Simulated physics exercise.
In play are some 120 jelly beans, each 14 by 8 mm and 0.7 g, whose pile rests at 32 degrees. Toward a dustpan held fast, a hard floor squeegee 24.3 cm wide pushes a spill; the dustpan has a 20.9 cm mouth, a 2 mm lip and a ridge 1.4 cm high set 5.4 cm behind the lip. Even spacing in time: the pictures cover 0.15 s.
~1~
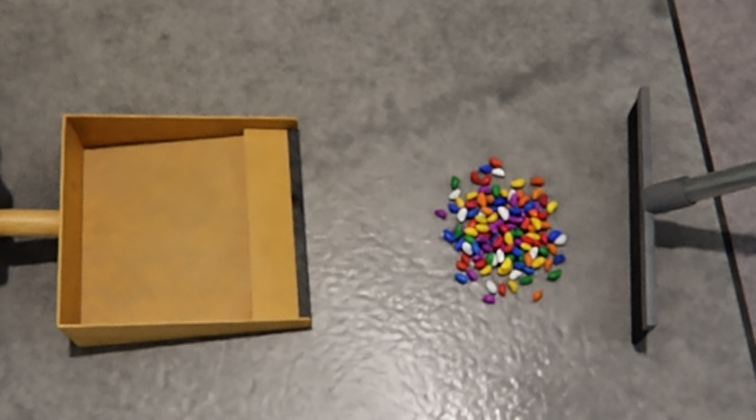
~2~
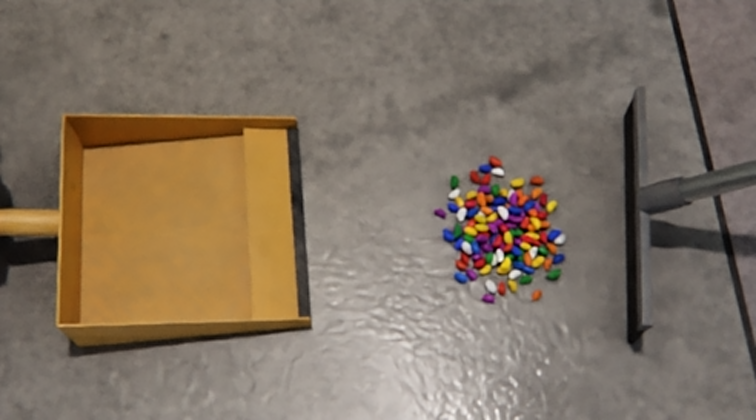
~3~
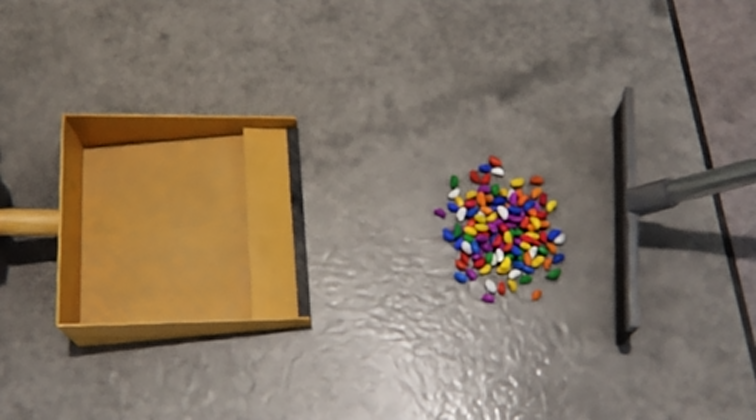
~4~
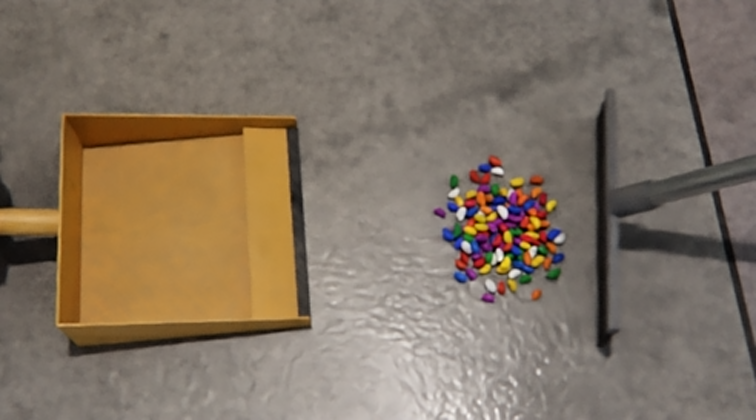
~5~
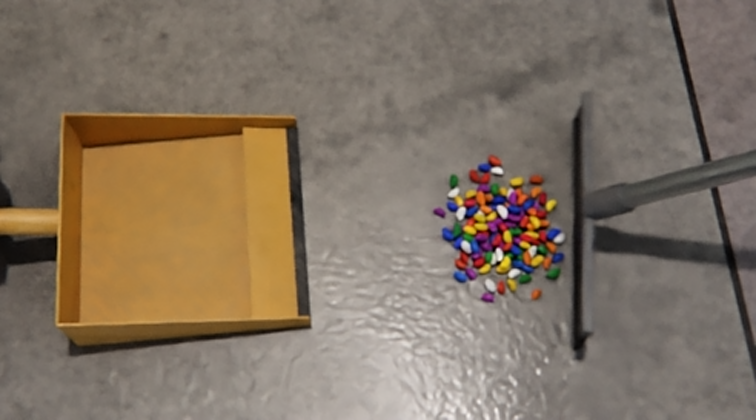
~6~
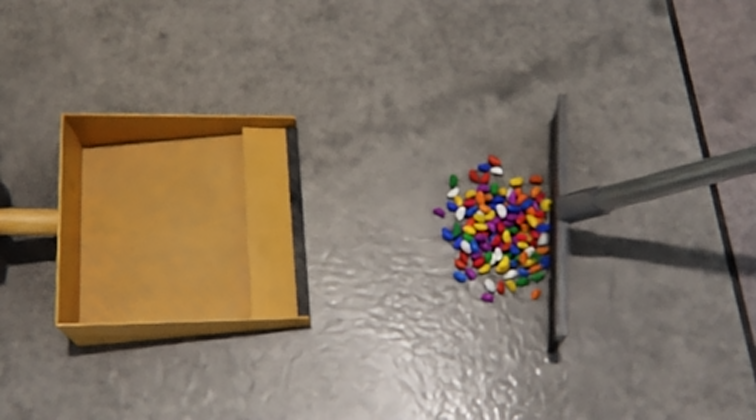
A grey, slightly glossy floor with thin dark seams at the right is seen from directly above by a still camera. An orange-yellow dustpan with a wooden handle lies at the left, a loose pile of multicoloured jelly beans sits right of centre, and a dark squeegee stands upright at the right. The squeegee slides steadily left, reaches the pile and nudges its right edge slightly, while the dustpan stays still.
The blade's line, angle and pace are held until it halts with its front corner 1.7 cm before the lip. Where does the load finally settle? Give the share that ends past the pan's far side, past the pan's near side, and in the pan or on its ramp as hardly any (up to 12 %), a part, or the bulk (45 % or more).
Far side: Hardly any; near side: Hardly any; pan: A part.
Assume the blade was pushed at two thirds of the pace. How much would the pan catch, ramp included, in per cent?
Share: Near 15 %.
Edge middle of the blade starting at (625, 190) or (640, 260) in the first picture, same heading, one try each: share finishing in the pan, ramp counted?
Close to 30 in a hundred, then close to 25 in a hundred.
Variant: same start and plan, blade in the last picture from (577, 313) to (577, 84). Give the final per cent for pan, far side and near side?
Pan 30; far 10; near 5.
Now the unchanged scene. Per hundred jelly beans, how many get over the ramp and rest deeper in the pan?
Estimate: Near 5 per cent of all.
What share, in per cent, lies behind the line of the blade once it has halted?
0 %.
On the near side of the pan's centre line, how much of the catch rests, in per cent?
About 60 %.
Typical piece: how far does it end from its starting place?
I'd put it near 20 cm.
Then, 0.15 s after the last picture, middle of the blade 13 cm from the lip; 0 % over the lip, far side 0 %, near side 5 %.
Then, 0.24 s after the last picture, middle of the blade 6 cm from the lip; 0 % over the lip, far side 0 %, near side 5 %.
Then, 0.47 s after the last picture, middle of the blade 4 cm from the lip; 35 % over the lip, far side 5 %, near side 10 %.
In the end, far side 5 %, near side 10 %, pan 35 %, in front of the lip or behind the blade 50 %.
